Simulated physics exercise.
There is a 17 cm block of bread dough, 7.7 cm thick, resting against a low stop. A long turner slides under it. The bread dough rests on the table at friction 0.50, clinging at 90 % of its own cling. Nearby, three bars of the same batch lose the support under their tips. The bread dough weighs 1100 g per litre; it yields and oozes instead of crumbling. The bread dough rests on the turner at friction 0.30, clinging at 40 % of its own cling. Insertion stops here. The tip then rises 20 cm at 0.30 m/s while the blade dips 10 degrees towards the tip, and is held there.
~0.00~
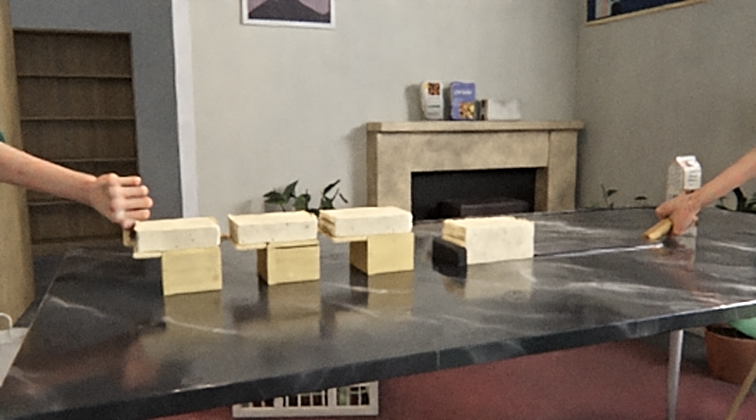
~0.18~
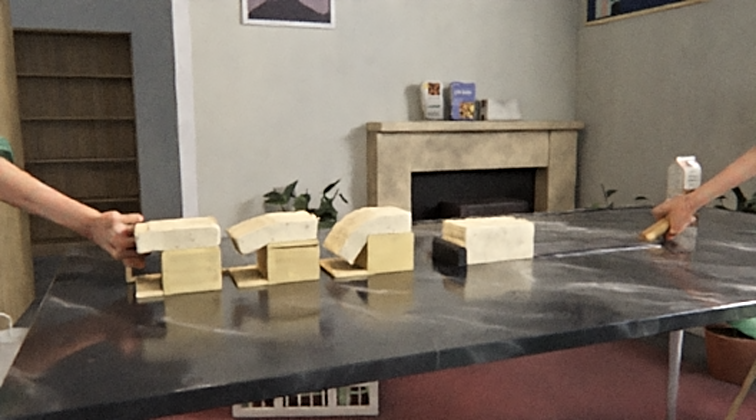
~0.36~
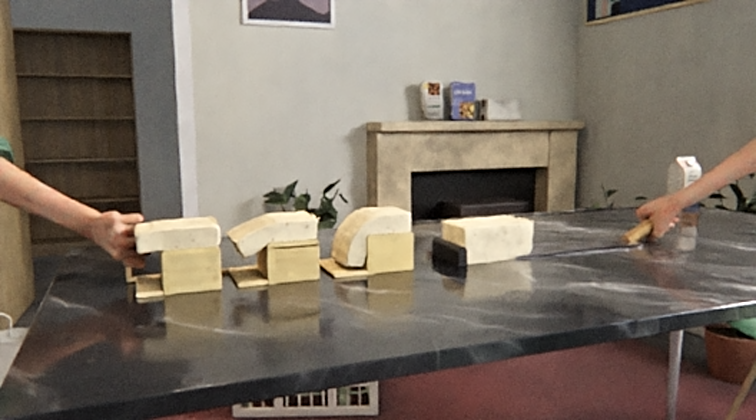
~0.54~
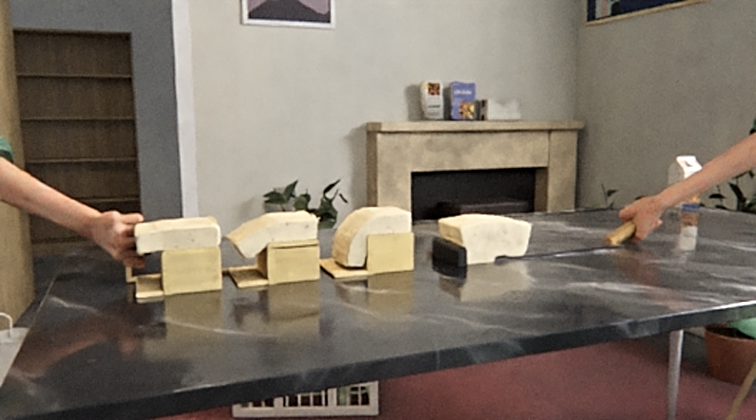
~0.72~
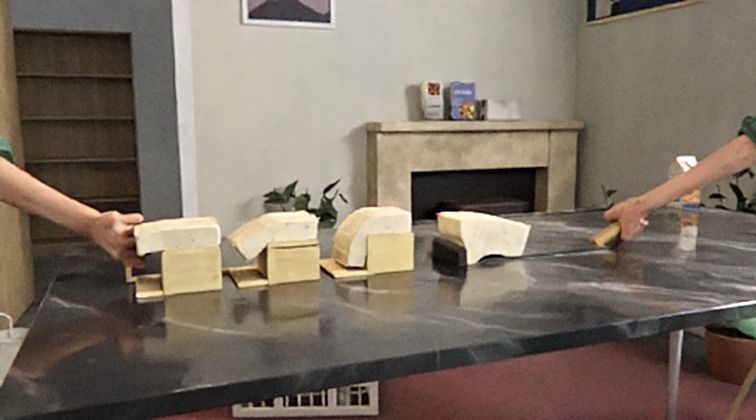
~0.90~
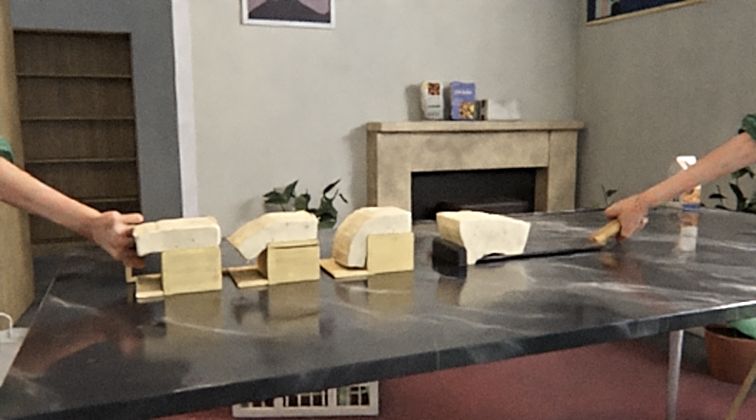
A hand at the left drew the support from under three pale dough bars, which drooped at their tips, while a hand at the right pushed a long blade left under another block, which deformed.
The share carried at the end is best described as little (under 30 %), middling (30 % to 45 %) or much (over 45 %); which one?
It is best described as much.
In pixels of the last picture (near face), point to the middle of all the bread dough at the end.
You'll find it around (490, 146).
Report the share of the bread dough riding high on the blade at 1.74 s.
Share noted: Around 100 %.
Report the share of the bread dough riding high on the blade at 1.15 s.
Some 35 in a hundred.
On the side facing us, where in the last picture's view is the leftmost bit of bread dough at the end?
At about (453, 139).
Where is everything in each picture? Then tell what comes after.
In the first picture, handle end of the blade at (663, 243), not yet moved; top of the bread dough at (501, 226); bar tips down by 0, 0, 0 (left to right).
In the second picture, handle end of the blade at (660, 243), moved 10 mm; top of the bread dough at (501, 226); bar tips down by 4 mm, 2.1 cm, 5.5 cm (left to right).
In the third picture, handle end of the blade at (643, 245), moved 6.3 cm; top of the bread dough at (521, 223); bar tips down by 4 mm, 2.5 cm, 7.0 cm (left to right).
In the fourth picture, handle end of the blade at (625, 247), moved 12 cm; top of the bread dough at (489, 222); bar tips down by 5 mm, 3.0 cm, 7.0 cm (left to right).
In the fifth picture, handle end of the blade at (610, 248), moved 16 cm; top of the bread dough at (476, 219); bar tips down by 6 mm, 3.2 cm, 7.0 cm (left to right).
In the sixth picture, handle end of the blade at (609, 246), moved 16 cm; top of the bread dough at (480, 218); bar tips down by 7 mm, 3.3 cm, 7.0 cm (left to right).
After 1.15 s, the tip is 7.7 cm up.
After 1.44 s, the tip is 16 cm up.
After 1.74 s, the tip is 20 cm up and 100 % is riding high on the blade.
After 2.03 s, the tip is 20 cm up and 100 % is riding high on the blade.
After 2.13 s, at the end, the tip is 20 cm up and 100 % is riding high on the blade.
